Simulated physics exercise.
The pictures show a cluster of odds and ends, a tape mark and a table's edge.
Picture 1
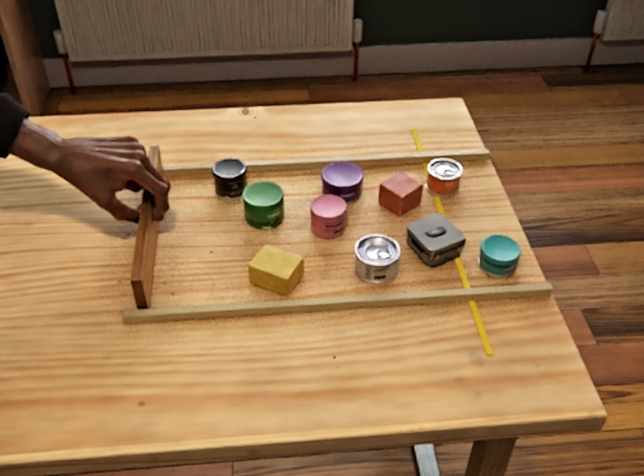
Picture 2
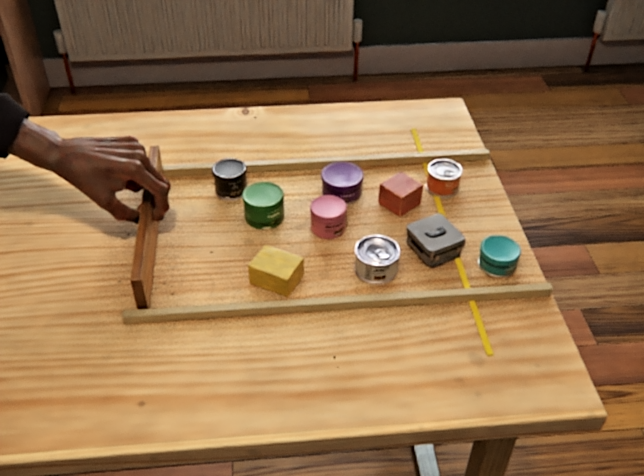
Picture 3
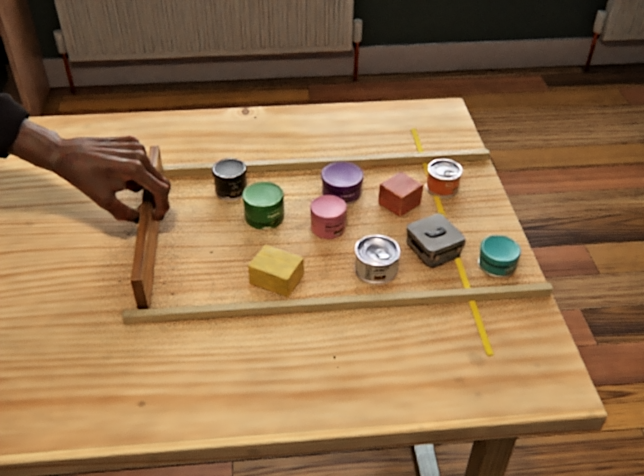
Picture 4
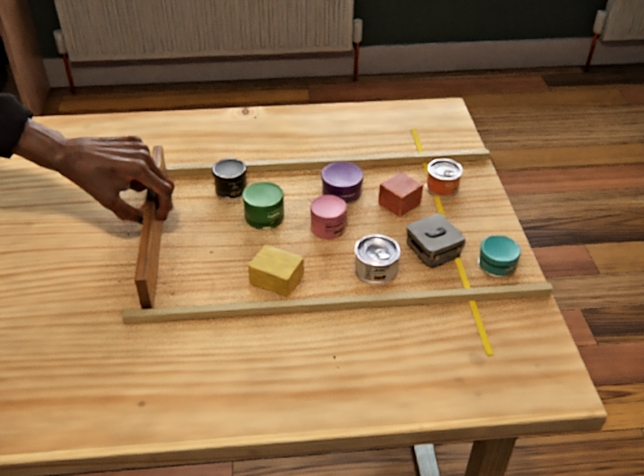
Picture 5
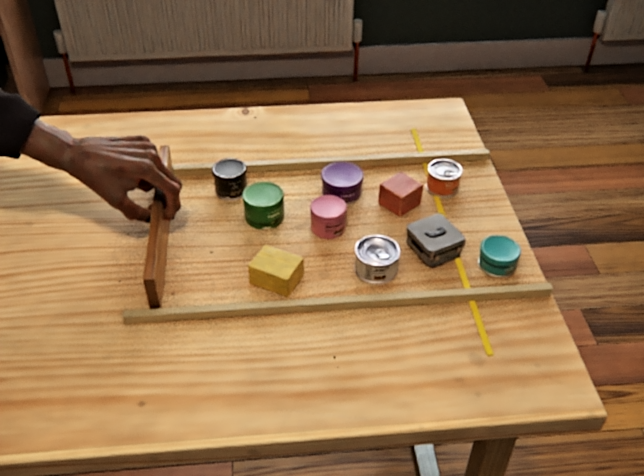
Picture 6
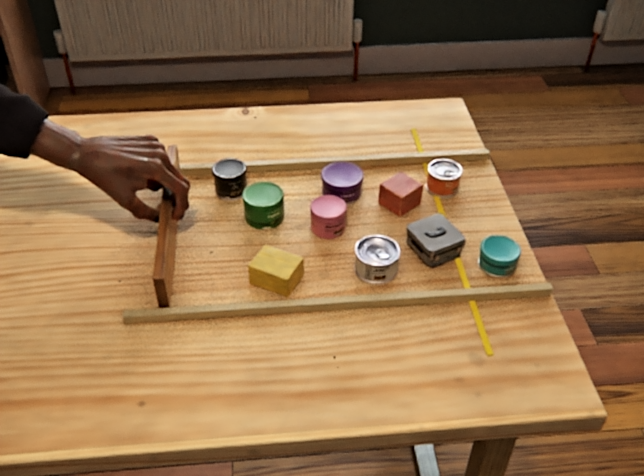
A hand holds a wooden board still, then slides it slightly right toward the unmoving containers.
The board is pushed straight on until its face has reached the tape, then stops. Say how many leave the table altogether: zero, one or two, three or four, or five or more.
The number that fall off is one or two.
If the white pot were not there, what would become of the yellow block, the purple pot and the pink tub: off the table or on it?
The yellow block is kept, the purple pot remains up, the pink tub does not fall.
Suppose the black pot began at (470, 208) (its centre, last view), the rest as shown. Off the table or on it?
It holds on.
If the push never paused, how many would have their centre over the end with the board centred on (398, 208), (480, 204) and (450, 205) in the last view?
It would be 0, 6 and 3.
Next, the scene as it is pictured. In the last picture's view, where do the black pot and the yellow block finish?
First (445, 161), then (479, 249).
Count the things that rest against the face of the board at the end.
4 of them.
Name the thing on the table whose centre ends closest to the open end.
That is the grey case.
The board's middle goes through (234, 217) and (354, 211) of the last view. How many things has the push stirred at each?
The counts are 1 and 8.
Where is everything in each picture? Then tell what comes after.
Turquoise pot (499, 256); orange tin (444, 178); grey case (434, 241); board (149, 222); tape (445, 222), in the first picture.
Orange tin (444, 178); pink tub (328, 217), in the second picture.
Grey case (434, 241); board (149, 222), in the third picture.
Turquoise pot (499, 256); purple pot (342, 183), in the fourth picture.
Orange tin (444, 178); red block (400, 194), in the fifth picture.
Turquoise pot (499, 256); orange tin (444, 178); grey case (434, 241); board (169, 221); tape (445, 222), in the sixth picture.
Early on, none off yet; turquoise pot at rest near (499, 256); orange tin at rest near (444, 178); grey case at rest near (434, 241).
Finally, the number that fall off is one or two; lost, orange tin and turquoise pot.
